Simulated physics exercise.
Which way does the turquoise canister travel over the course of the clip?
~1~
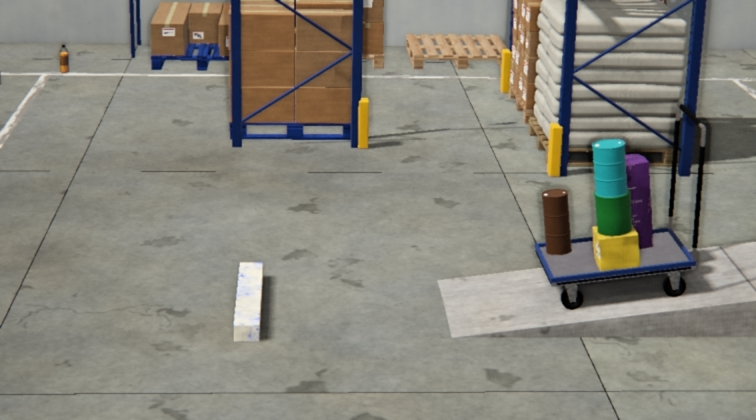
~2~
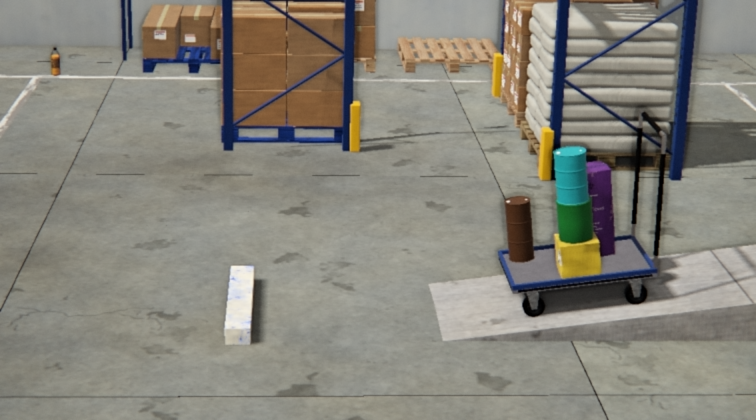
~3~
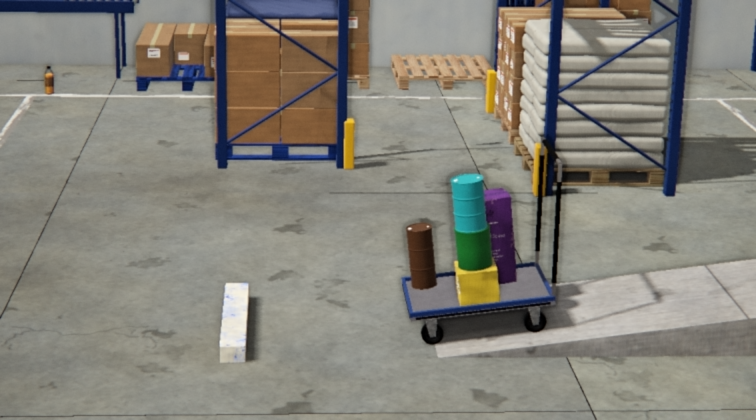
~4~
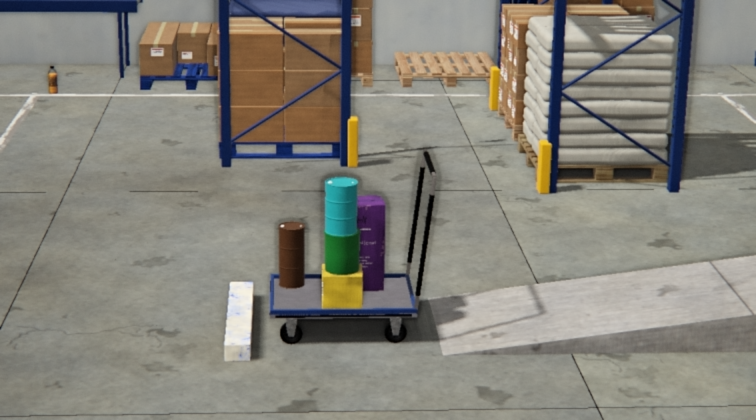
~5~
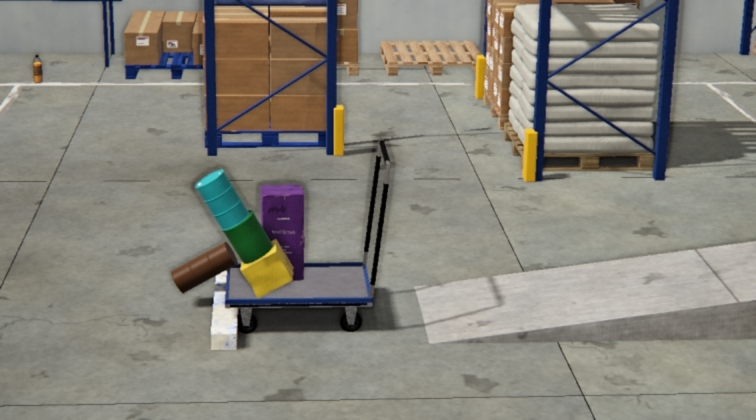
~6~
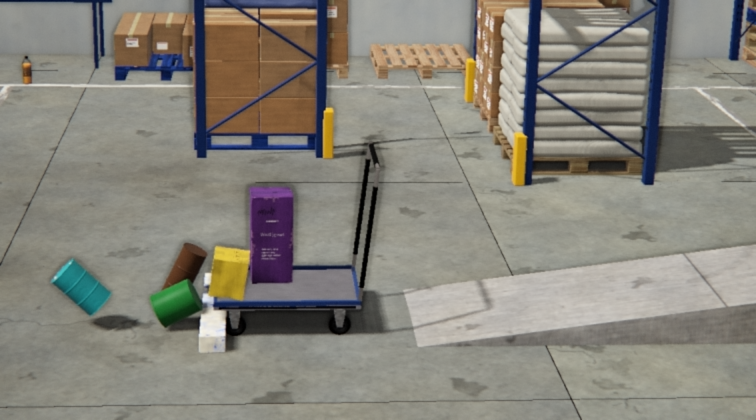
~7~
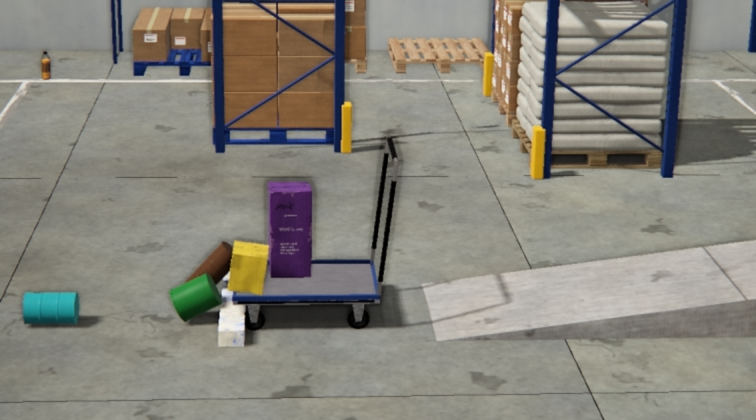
The turquoise canister moves to the left, first riding on the trolley and then falling off beyond the kerb.
